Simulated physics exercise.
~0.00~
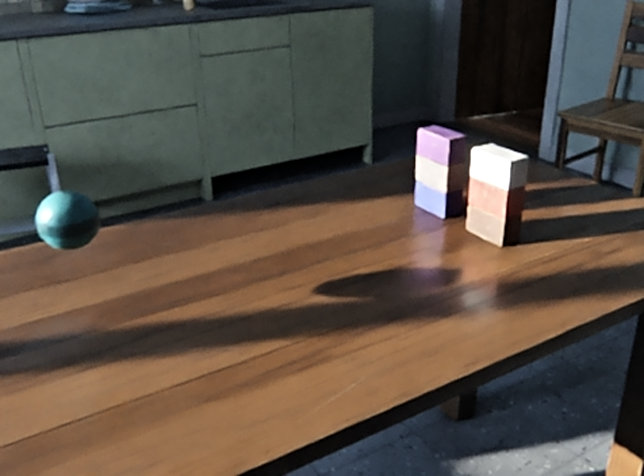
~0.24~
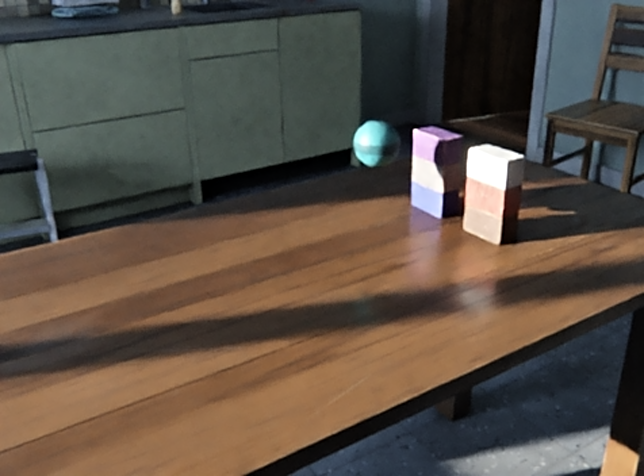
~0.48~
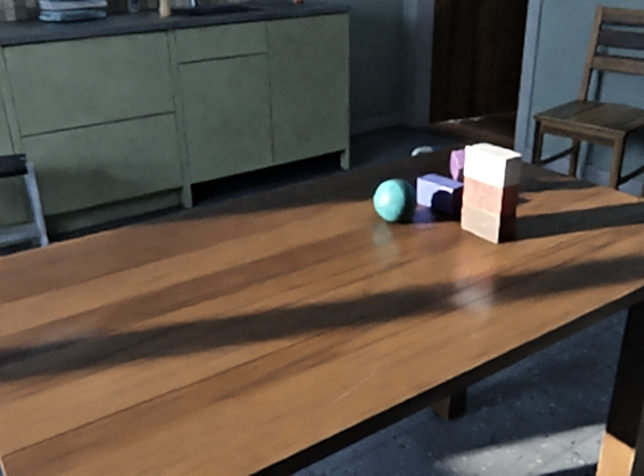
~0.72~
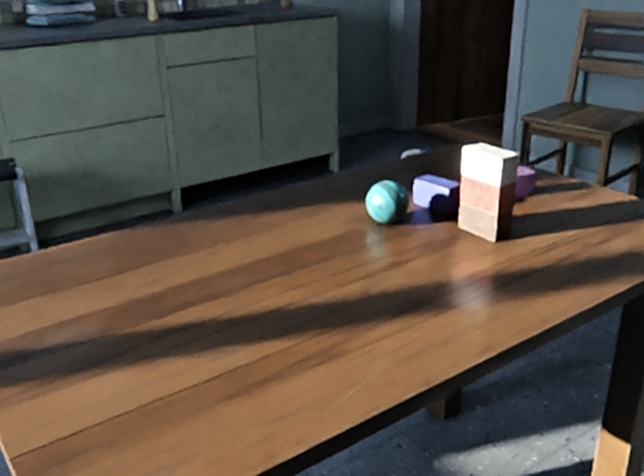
A turquoise ball flies rightward over a wooden table and strikes the farther of two block stacks, knocking the purple block off behind the nearer stack and shifting the blue block, then rests beside it while the white, red and brown stack stays upright.
